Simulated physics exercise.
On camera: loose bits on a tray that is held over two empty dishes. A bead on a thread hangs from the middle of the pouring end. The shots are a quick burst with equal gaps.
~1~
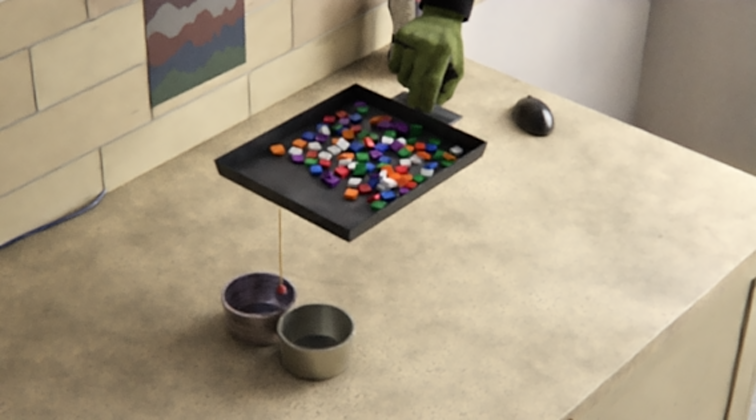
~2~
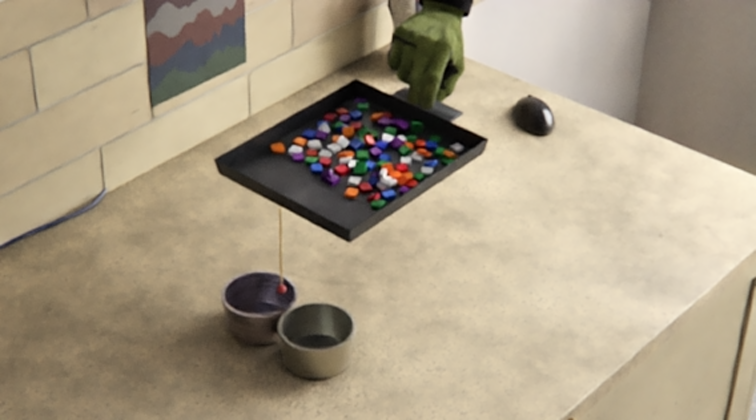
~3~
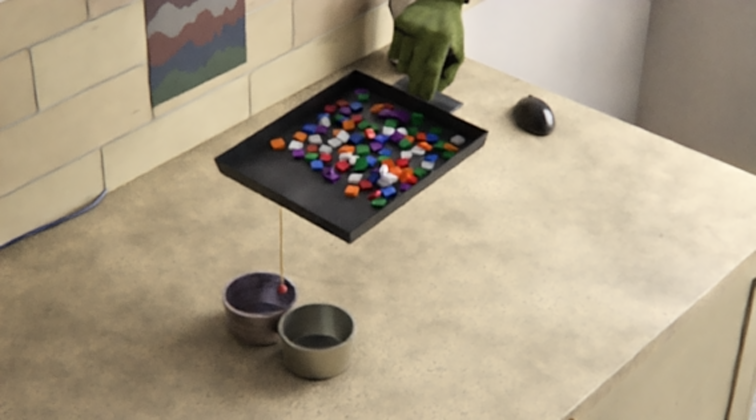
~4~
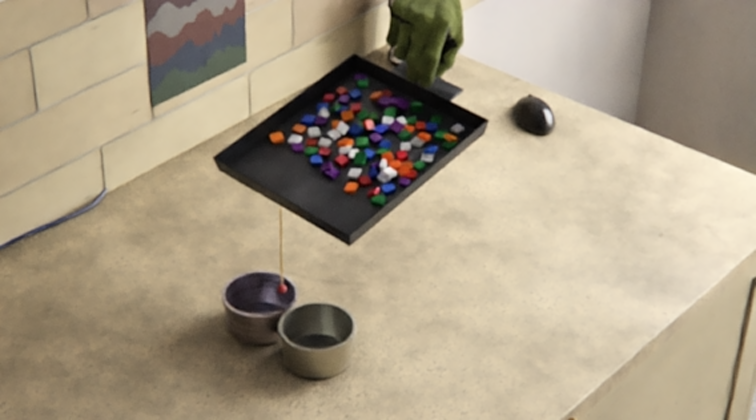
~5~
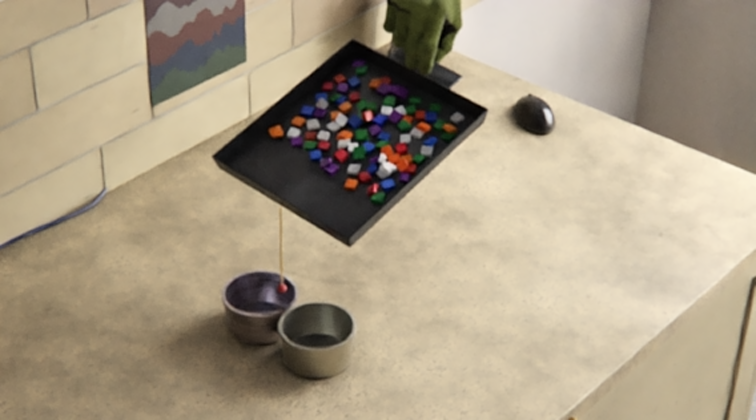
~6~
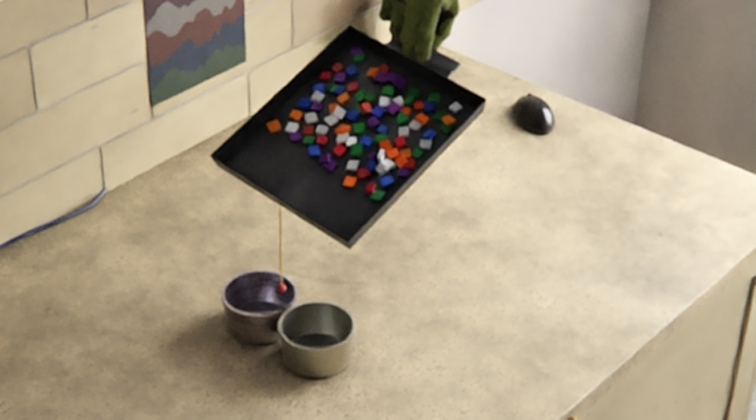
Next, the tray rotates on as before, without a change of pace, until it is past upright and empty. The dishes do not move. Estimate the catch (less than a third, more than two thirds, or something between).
In the dishes lies between a third and two thirds of it.
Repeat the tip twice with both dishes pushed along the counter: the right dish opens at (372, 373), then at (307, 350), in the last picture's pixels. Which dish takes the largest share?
At the first place the dish on the left, at the second the dish on the right.
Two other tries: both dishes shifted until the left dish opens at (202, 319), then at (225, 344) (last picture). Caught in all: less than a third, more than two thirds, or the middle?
One: Less than a third. Two: Less than a third.
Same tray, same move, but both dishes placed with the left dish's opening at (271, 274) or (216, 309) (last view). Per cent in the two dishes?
First some 10, then 30 per cent.
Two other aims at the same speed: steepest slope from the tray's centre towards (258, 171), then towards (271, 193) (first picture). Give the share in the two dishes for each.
The first gives 10 %, the second 20 %.
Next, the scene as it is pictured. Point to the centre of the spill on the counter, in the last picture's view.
Near (307, 401).
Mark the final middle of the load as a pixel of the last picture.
Around (315, 370).
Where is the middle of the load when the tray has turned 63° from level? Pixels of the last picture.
Around (325, 200).
Soon after the last picture, tray tipped steeply; nearly all on the tray; a stray few in the air.
A little later, tray tipped past a quarter turn; most on the tray; a small part in the right dish; a small part outside both; a small part in the air.
Later still, tray tipped past a quarter turn; about half in the right dish; about half outside both.
At rest, tray tipped past a quarter turn; about half in the right dish; none in the left dish; about half outside both.
